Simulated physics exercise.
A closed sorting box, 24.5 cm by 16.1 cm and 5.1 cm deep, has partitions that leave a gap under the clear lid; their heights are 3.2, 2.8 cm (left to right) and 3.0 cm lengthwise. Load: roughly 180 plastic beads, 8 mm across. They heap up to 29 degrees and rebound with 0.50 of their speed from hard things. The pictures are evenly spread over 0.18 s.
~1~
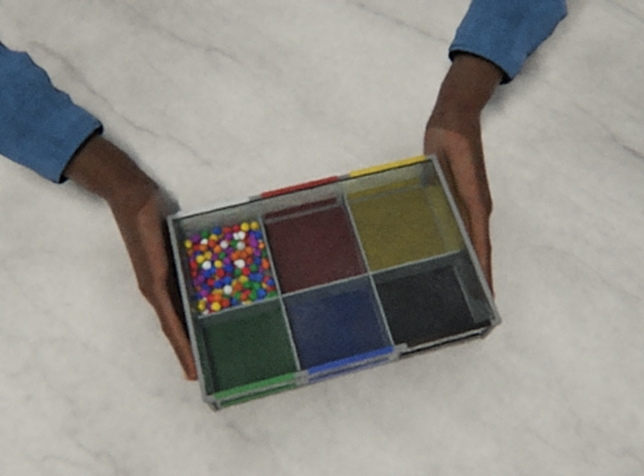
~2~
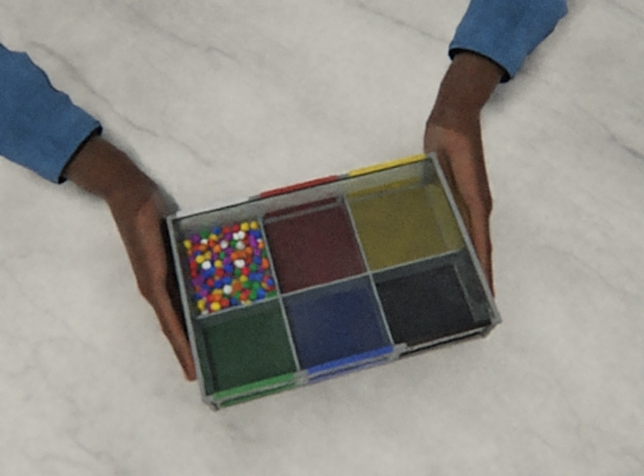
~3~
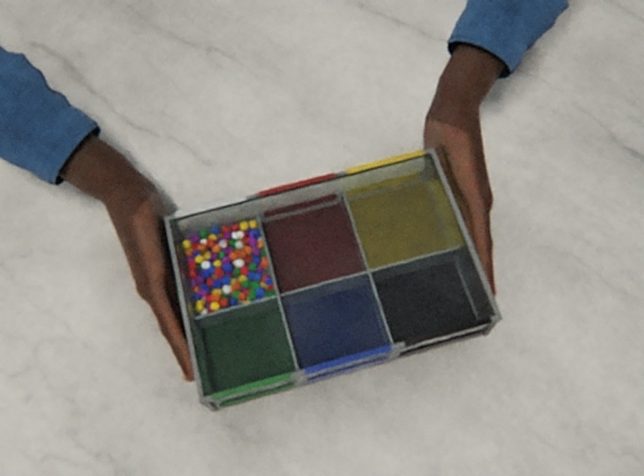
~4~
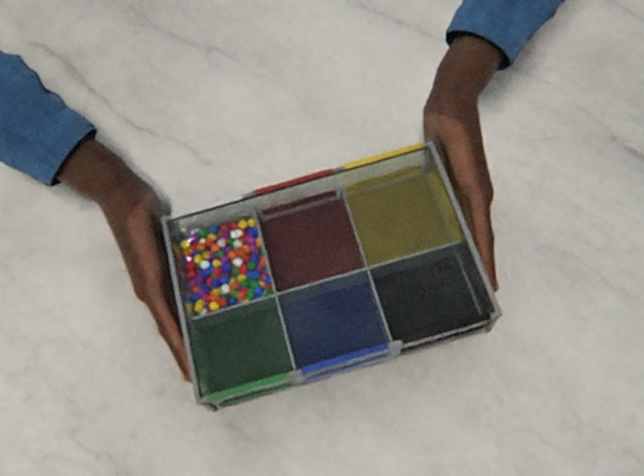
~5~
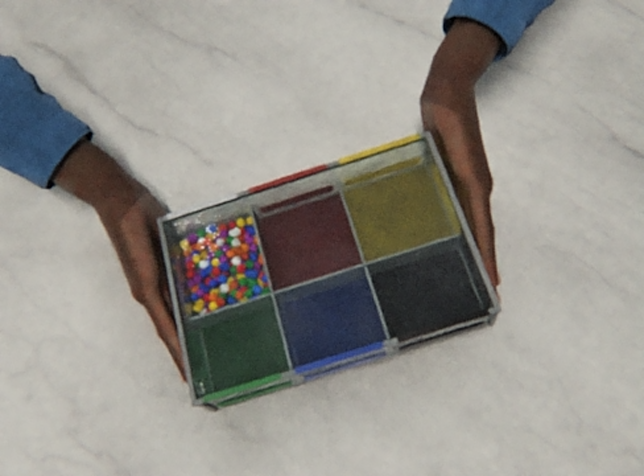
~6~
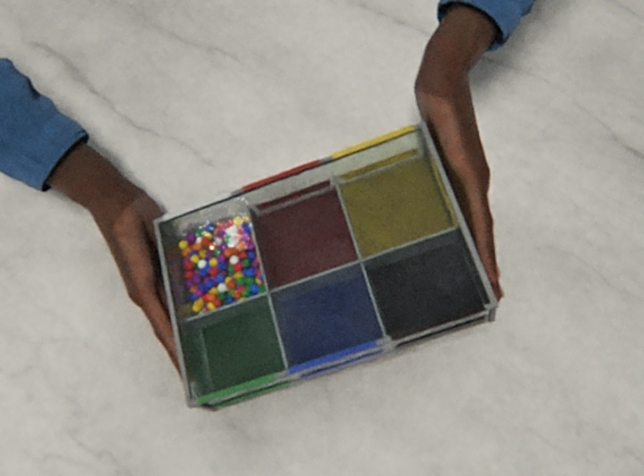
On a pale marble surface, two hands held a clear divided box with colorful beads in its upper-left section, then gradually tilted it toward the lower left as the beads shifted slightly within their section.
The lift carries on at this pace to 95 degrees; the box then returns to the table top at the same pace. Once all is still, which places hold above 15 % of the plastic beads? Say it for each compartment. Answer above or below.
Red: Below, blue: Below, green: Below, yellow: Below, white: Above, black: Below.
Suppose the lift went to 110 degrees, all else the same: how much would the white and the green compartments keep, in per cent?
In that case white 95, green 5.
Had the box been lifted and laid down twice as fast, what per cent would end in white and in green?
In that case white 95, green 5.
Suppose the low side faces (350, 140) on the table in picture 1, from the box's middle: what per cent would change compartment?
About 20 per cent.
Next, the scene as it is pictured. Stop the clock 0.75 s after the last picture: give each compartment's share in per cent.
Red 0, blue 0, green 0, yellow 0, white 100, black 0.
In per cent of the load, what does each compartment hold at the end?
Red 0; blue 0; green 5; yellow 0; white 95; black 0.
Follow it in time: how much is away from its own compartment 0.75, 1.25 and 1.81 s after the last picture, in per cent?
In turn: 0, 5, 5.
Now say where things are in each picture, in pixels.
The first frame shows box tilt 0 degrees, front corners at (207, 397) and (496, 320); white 100 %.
The second frame shows box tilt 1 degrees, front corners at (207, 397) and (496, 319).
The third frame shows box tilt 2 degrees, front corners at (204, 398) and (496, 317).
The fourth frame shows box tilt 6 degrees, front corners at (201, 399) and (496, 313), lowest corner left front.
The fifth frame shows box tilt 10 degrees, front corners at (197, 400) and (495, 308), lowest corner left front.
The sixth frame shows box tilt 14 degrees, front corners at (192, 402) and (491, 303), lowest corner left front; white 100 %.
Then, 0.75 s after the last picture, tilt 95 degrees; white 100 %.
Then, 1.25 s after the last picture, tilt 42 degrees; green 5 %, white 95 %.
Then, 1.81 s after the last picture, tilt 0 degrees; green 5 %, white 95 %.
In the end, red 0 %, blue 0 %, green 5 %, yellow 0 %, white 95 %, black 0 %.
